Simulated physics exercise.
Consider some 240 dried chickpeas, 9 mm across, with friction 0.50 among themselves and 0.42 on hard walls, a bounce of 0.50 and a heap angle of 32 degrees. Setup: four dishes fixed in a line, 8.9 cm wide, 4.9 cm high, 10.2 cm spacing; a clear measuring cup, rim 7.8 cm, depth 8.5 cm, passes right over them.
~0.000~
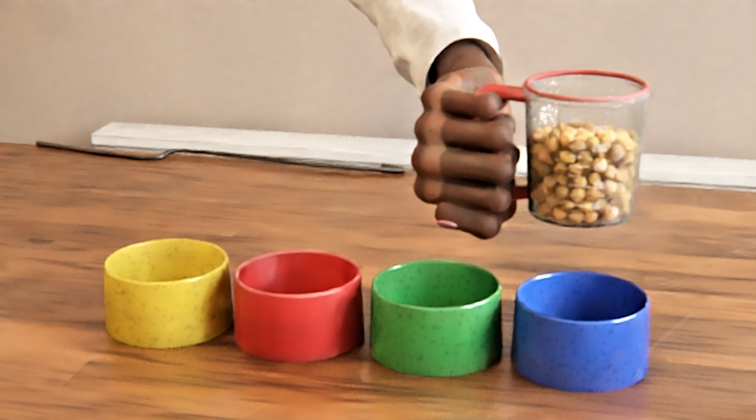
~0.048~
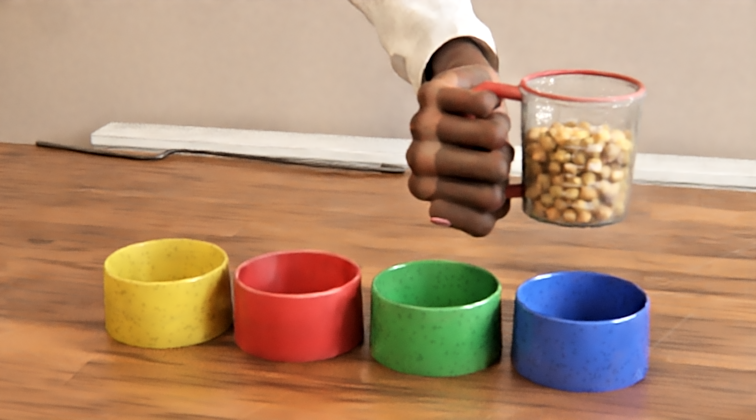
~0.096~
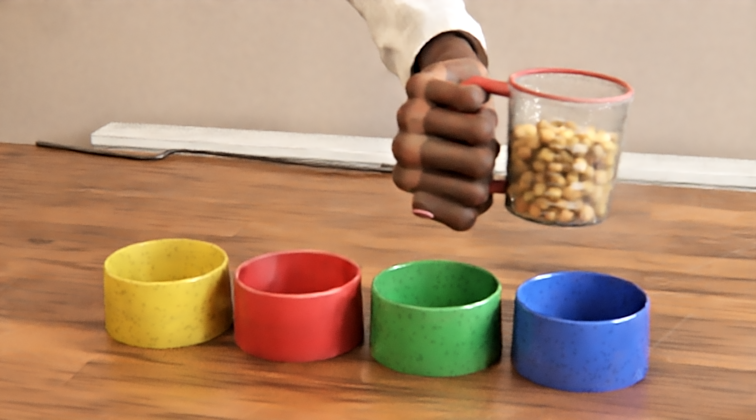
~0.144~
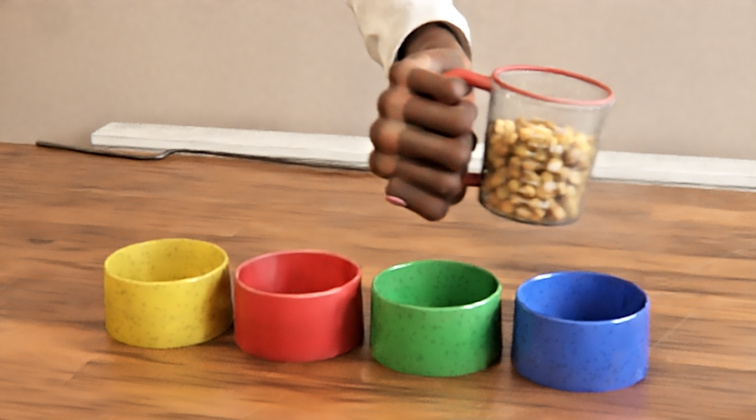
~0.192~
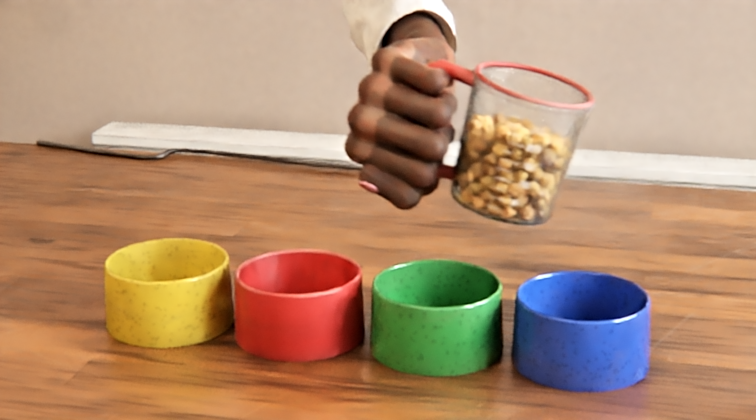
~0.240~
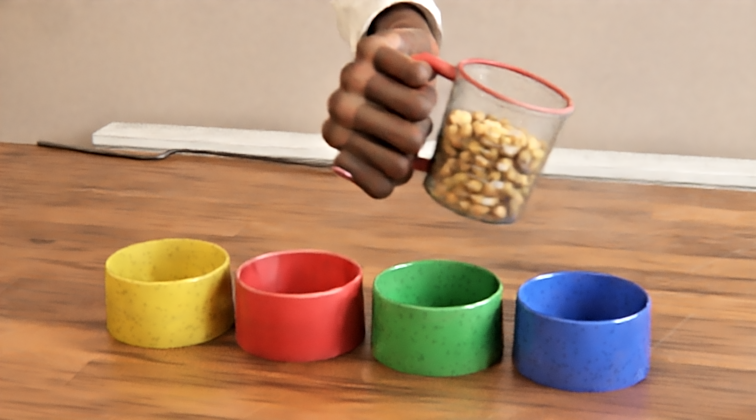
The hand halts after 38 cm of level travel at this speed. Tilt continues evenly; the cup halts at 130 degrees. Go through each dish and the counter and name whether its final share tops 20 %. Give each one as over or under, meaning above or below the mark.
Red: Under, blue: Under, green: Under, yellow: Over, counter: Over.
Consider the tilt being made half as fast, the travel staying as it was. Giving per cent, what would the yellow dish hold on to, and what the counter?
Yellow 90; counter 10.
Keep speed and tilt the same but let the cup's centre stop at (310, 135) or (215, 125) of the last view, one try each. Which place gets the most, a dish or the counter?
I'd expect green to win the first try and red the second.
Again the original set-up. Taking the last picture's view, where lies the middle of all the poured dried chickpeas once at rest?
I'd put it at about (154, 300).
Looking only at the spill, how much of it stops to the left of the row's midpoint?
The answer is some 100 per cent.
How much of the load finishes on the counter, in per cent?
Estimate: Near 30 per cent.
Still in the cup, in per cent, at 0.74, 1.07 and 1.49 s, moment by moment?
In order, near 100 %, 90 % and 5 %.
Then, at 0.74 s, tilt 72 degrees; cup holds 100 %.
After 1.07 s, tilt 108 degrees; cup holds 90 %, yellow 5 %.
After 1.49 s, tilt 130 degrees; cup holds 5 %, yellow 60 %.
At rest (2.1 s), red 0 %, blue 0 %, green 0 %, yellow 70 %, counter 30 %.
